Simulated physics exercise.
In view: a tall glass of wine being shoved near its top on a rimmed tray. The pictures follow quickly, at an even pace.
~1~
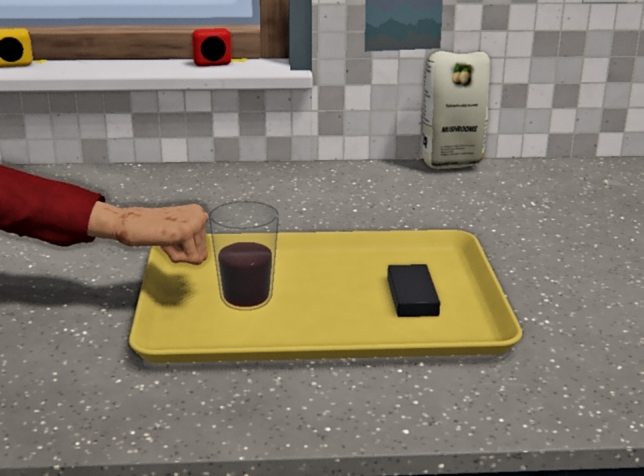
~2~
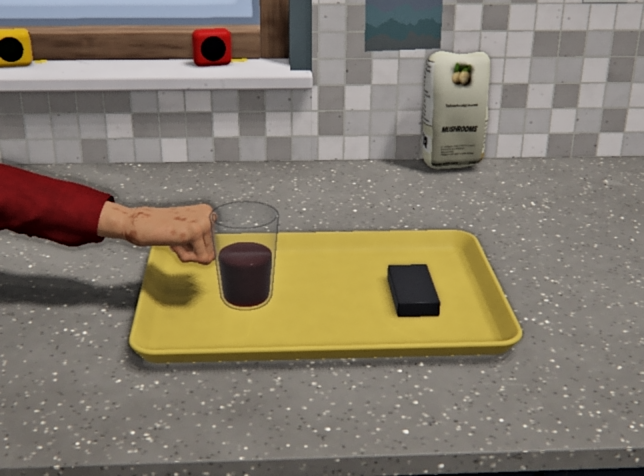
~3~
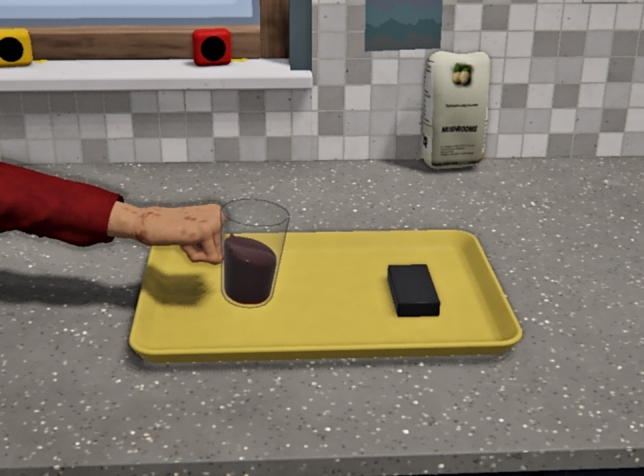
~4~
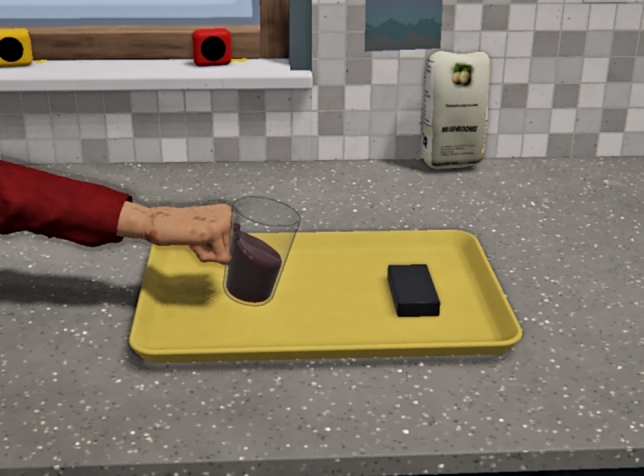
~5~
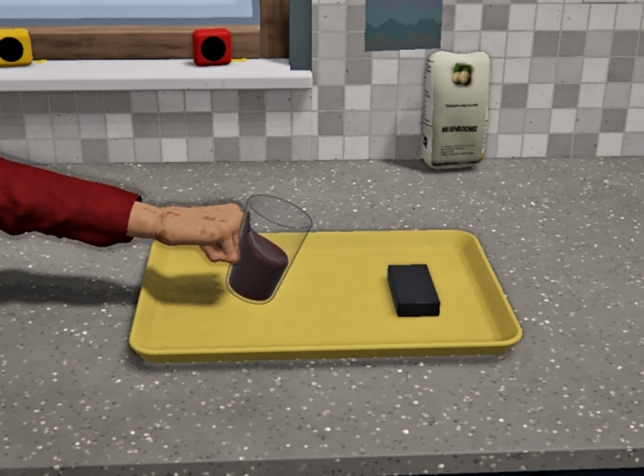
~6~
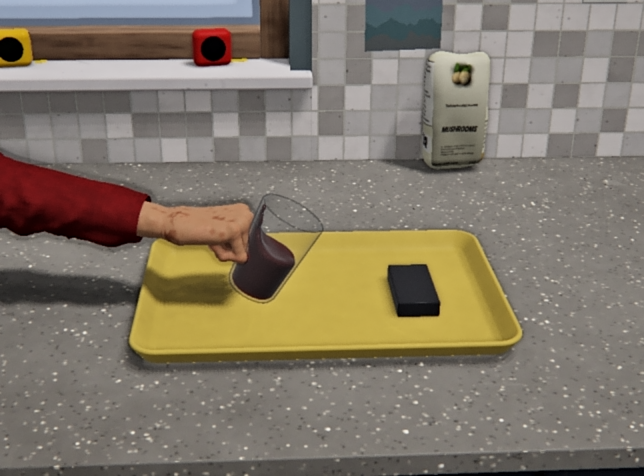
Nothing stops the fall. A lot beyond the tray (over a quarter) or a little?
As it turns out, less than a quarter leaves the tray.
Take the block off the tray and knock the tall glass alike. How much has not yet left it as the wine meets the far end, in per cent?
It comes to 55 per cent or so.
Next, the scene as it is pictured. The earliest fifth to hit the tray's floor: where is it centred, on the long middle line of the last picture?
Near (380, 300).
A moment on, the tall glass lies on its side and 100 per cent is in the glass, 0 on the tray and 0 above or beyond its rim.
Next, the tall glass lies on its side and 51 per cent is in the glass, 38 on the tray and 11 above or beyond its rim.
Then the tall glass lies on its side and 26 per cent is in the glass, 62 on the tray and 12 above or beyond its rim.
Later the tall glass lies on its side and 14 per cent is in the glass, 78 on the tray and 8 above or beyond its rim.
Finally, 92 per cent is held by tray and glass, 8 is off the tray.
